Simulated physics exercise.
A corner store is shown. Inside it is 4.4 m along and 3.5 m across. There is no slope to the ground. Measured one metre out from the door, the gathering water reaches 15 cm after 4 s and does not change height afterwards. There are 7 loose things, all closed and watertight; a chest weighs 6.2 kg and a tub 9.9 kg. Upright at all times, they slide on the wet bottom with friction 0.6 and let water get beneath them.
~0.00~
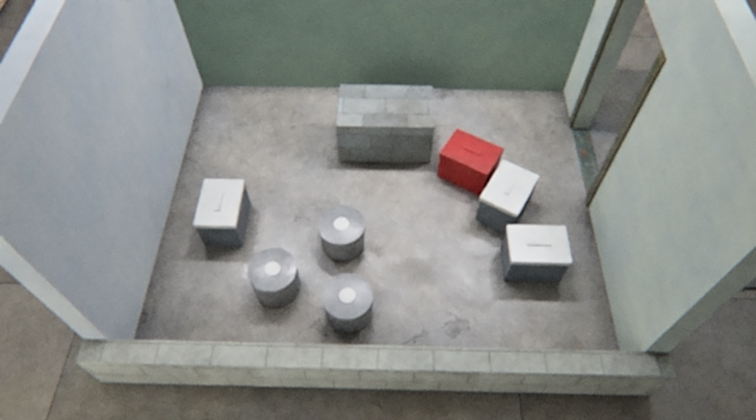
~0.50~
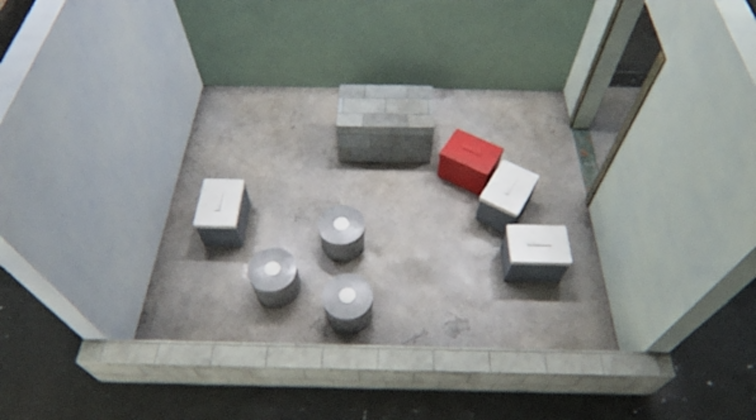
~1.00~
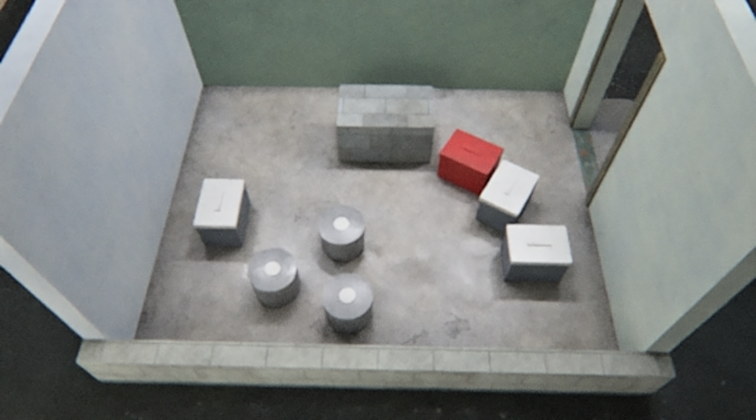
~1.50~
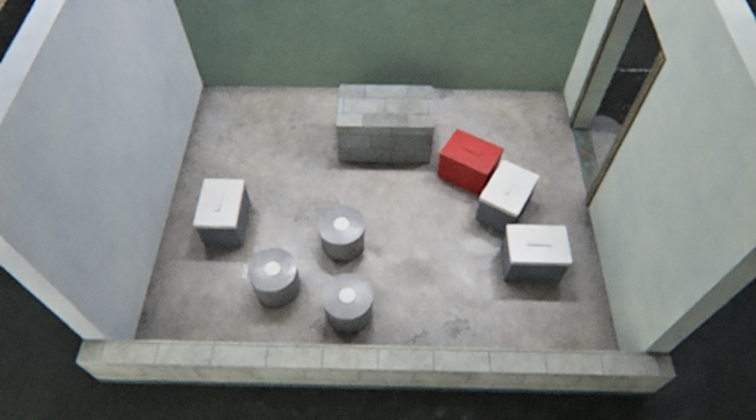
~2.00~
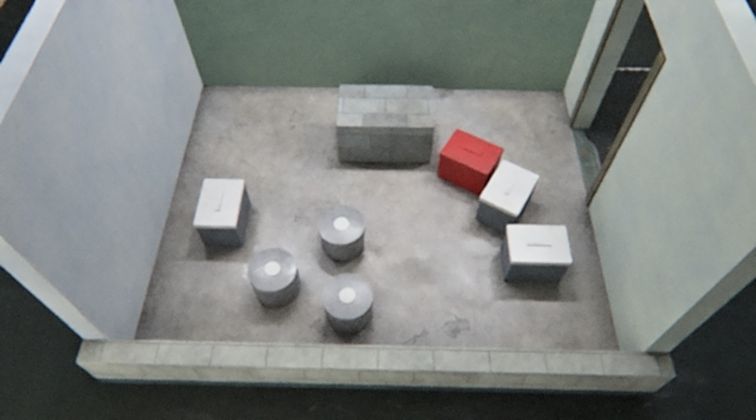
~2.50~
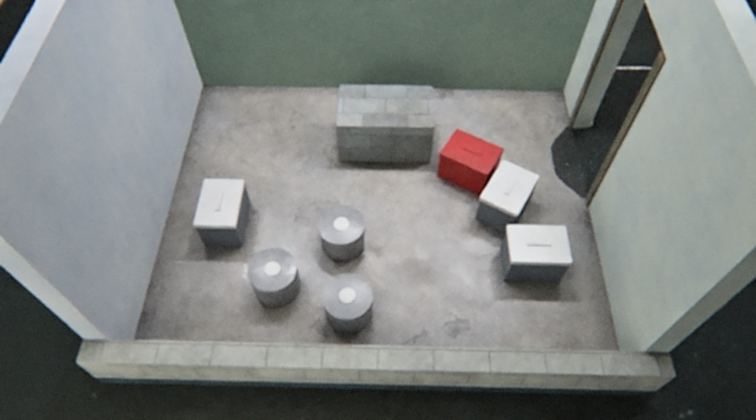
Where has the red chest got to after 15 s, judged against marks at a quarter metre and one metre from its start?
The red chest is past the one-metre mark.
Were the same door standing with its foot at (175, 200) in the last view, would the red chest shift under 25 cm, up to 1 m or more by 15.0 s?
The red chest would drift a bit.
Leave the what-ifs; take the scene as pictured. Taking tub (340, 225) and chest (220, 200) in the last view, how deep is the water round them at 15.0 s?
9 and 9 cm.
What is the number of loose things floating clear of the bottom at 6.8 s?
The number is 1.
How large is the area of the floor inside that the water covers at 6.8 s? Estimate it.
Wet area: Approx. 10.0 m2.
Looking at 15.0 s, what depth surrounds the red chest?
Roughly 7 cm deep.
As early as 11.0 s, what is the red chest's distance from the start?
250 cm or so by then.
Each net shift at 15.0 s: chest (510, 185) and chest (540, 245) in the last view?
In that order: 50 cm, 80 cm.
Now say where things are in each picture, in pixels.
The red chest at (472, 151) rests on the ground; 0.0 m2 under water; 0 of 7 have shifted, in the first frame.
The red chest at (472, 151), on the bottom; water covers 0.0 m2; 0 of 7 have shifted, in the second frame.
The red chest at (472, 151), on the bottom; water covers 0.0 m2; 0 of 7 have shifted, in the third frame.
The red chest at (472, 151), on the bottom; 0.0 m2 under water; 0 of 7 have shifted, in the fourth frame.
The red chest at (472, 151), on the bottom; water covers 0.0 m2; 0 of 7 have shifted, in the fifth frame.
The red chest at (472, 151), on the bottom; water covers 0.2 m2; 0 of 7 have shifted, in the sixth frame.
After 3.5 s the red chest is near (472, 151), 0.0 m from its start, aground; 0 afloat.
After 6.8 s the red chest is near (362, 189), 1.2 m from its start, afloat; 1 afloat.
After 11.0 s the red chest is near (244, 125), 2.4 m from its start, afloat; 3 afloat.
After 15.0 s the red chest is near (298, 99), 2.0 m from its start, afloat; 7 afloat.
